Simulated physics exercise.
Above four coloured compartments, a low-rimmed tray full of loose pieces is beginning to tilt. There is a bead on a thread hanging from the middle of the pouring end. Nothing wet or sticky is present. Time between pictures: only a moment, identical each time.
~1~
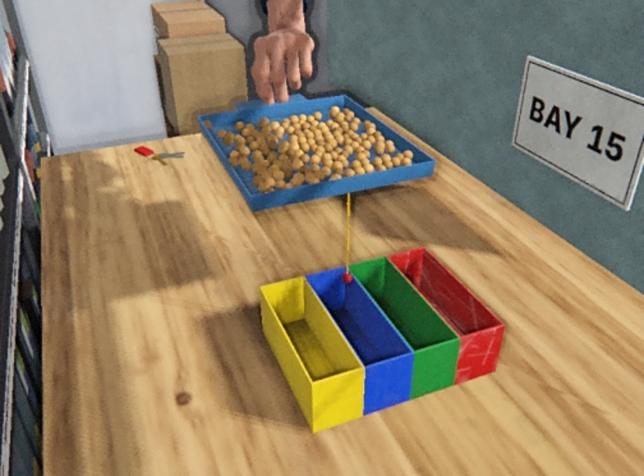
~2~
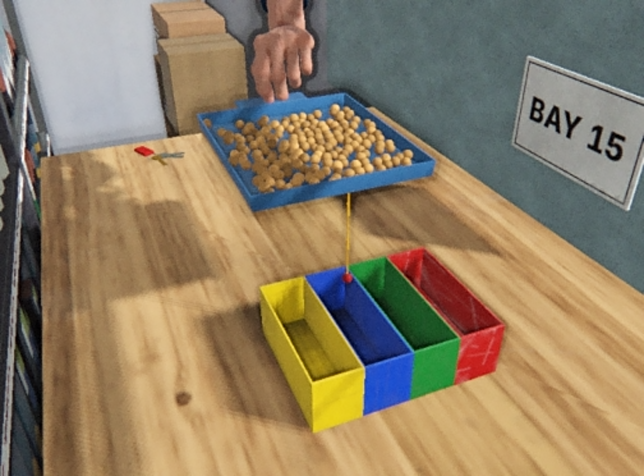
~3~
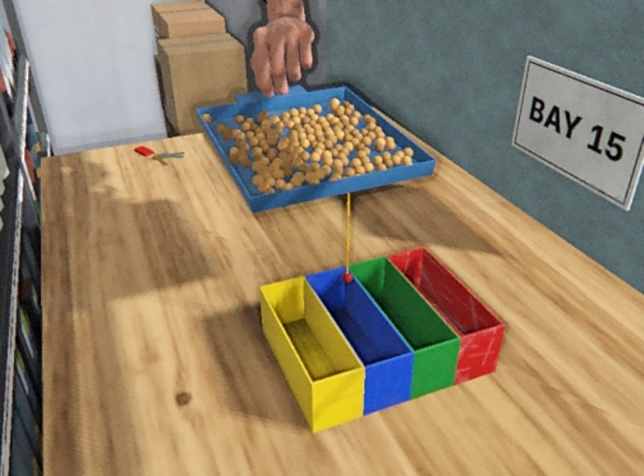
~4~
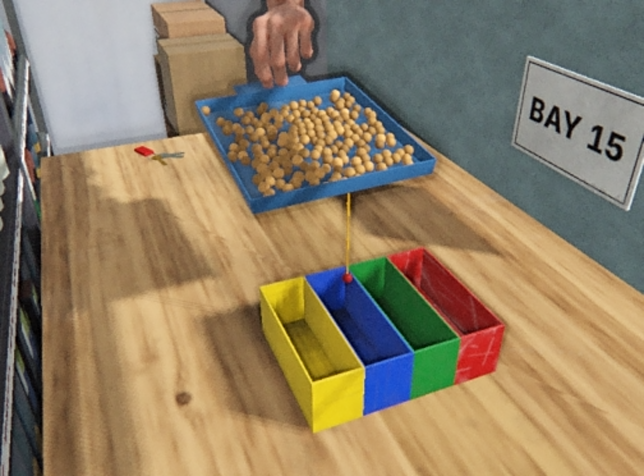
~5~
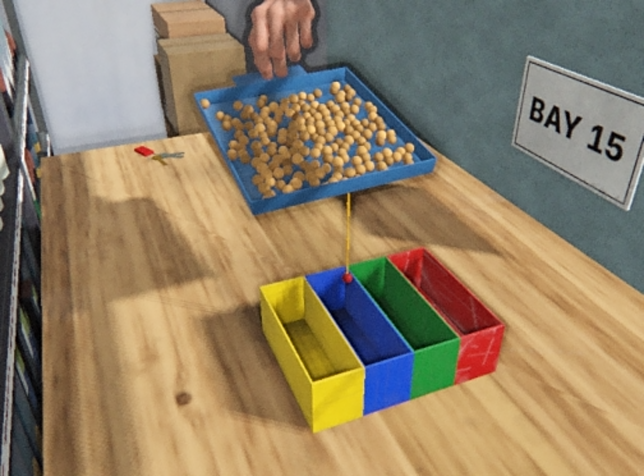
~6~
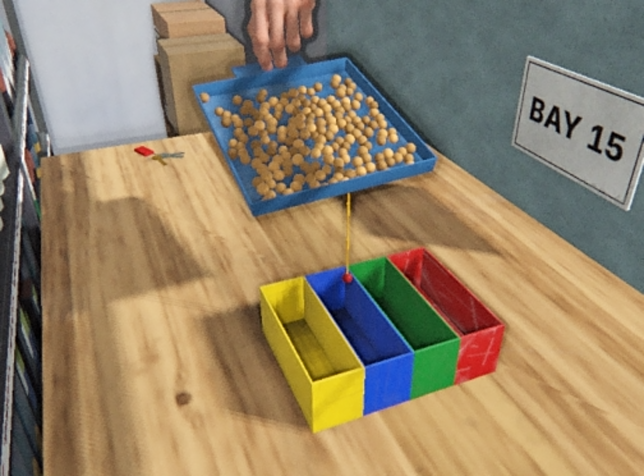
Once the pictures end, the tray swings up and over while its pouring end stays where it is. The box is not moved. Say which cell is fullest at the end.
The yellow cell is fullest at the end.
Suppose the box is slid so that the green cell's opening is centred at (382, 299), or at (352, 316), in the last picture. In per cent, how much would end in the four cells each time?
Around 80 per cent for the first position, around 100 per cent for the second.
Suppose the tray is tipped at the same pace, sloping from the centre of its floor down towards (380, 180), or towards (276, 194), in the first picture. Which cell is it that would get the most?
Try 1 - that red cell; try 2 - yellow.
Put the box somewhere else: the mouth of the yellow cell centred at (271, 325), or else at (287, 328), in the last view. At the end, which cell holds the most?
First: That yellow cell. Second: The cell in yellow.
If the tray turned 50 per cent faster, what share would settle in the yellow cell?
Near 40 in a hundred.
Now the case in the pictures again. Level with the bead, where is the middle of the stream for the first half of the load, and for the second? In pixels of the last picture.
The early half goes through (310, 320), the late half through (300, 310).
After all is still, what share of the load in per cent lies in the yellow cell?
Around 40 percent.
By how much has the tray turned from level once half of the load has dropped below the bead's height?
It's turned some 95 degrees by then.
Shortly afterwards, tray tipped steeply; the whole lot on the tray.
Next, tray tipped right over; near a quarter on the tray; near a quarter in the yellow cell; a little in the blue cell; a little in the green cell; only a few in the red cell; near a third falling or outside the box.
Some moments later, tray tipped past a quarter turn; near a third in the yellow cell; near a quarter in the blue cell; a little in the green cell; only a few in the red cell; near a third falling or outside the box.
In the end, tray tipped past a quarter turn; near a third in the yellow cell; near a quarter in the blue cell; a little in the green cell; only a few in the red cell; near a third outside the box.
